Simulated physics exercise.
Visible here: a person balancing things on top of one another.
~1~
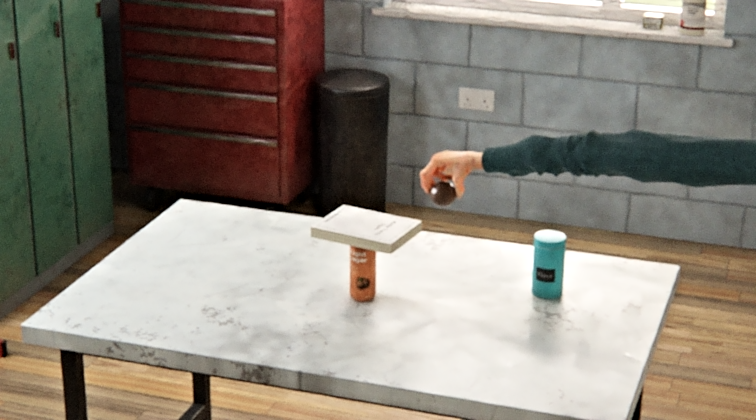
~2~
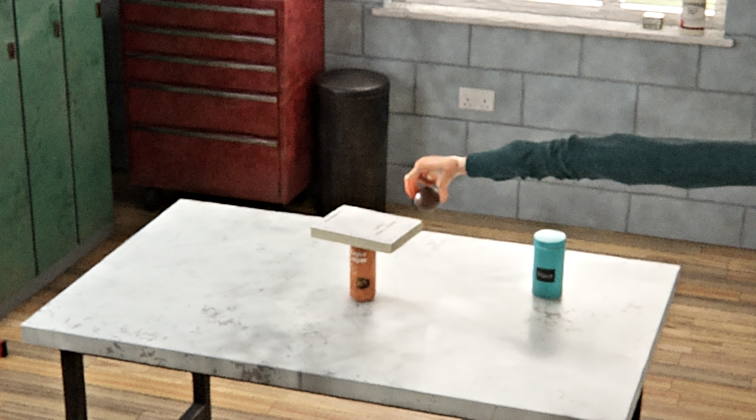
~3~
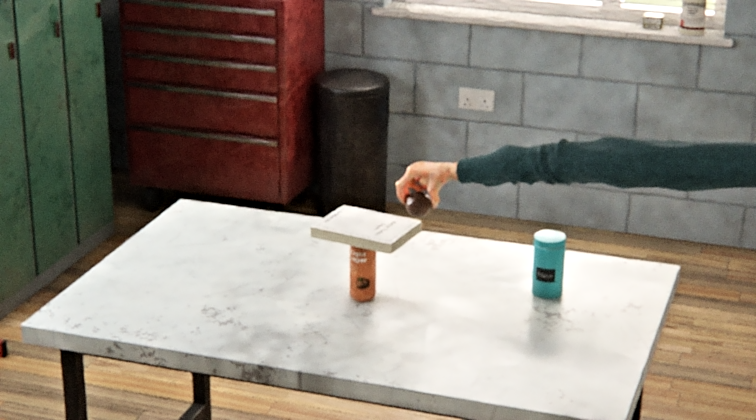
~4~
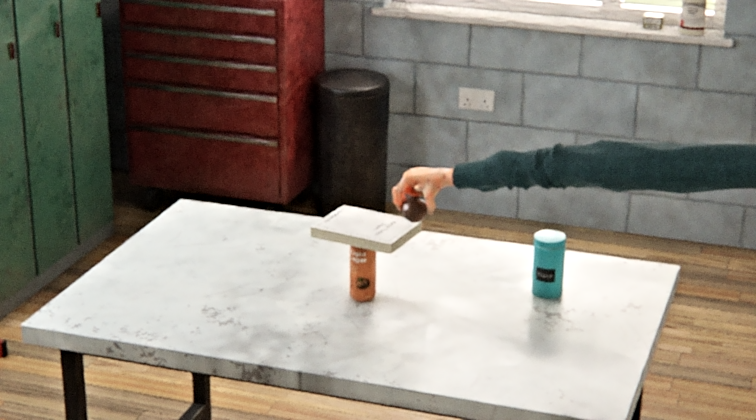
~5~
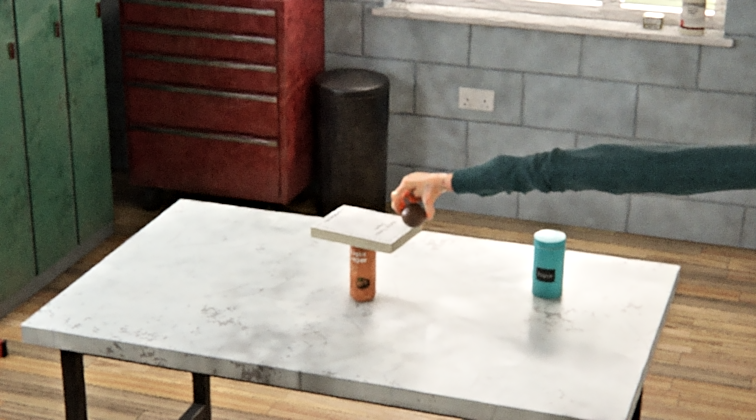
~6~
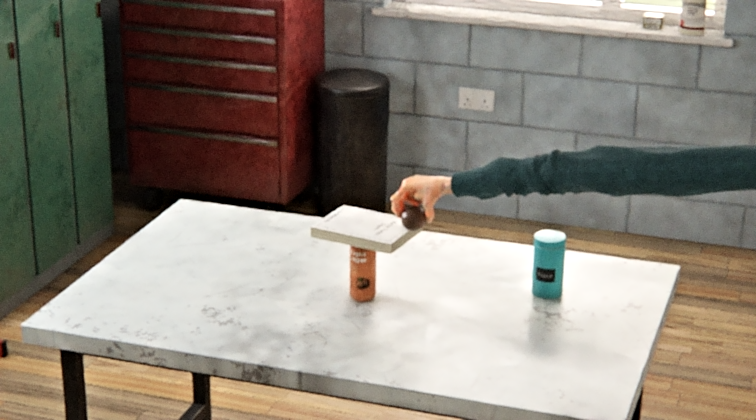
At the start, a hand reaching in from the right holds a small dark round object above a marble-look table, where a white book lies across an orange can near a turquoise jar. The hand moves left, then lowers the object onto the book's right side, still holding it.
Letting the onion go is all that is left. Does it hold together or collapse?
It is going to shed something.
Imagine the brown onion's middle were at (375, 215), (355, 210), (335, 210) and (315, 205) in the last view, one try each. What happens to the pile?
Result per case: First still standing, second still standing, third still standing, fourth toppled.
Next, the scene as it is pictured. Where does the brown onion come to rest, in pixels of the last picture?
At about (438, 298).
Then, 0.40 s past the last view, brown onion now fallen.
Then, 0.50 s past the last view, things are still on the move.
Then, 1.70 s past the last view, nothing new.
Finally, fallen, brown onion; the other 3 still in place. Final places as the last picture's camera would see them, brown onion near (438, 298). The pile gives way.
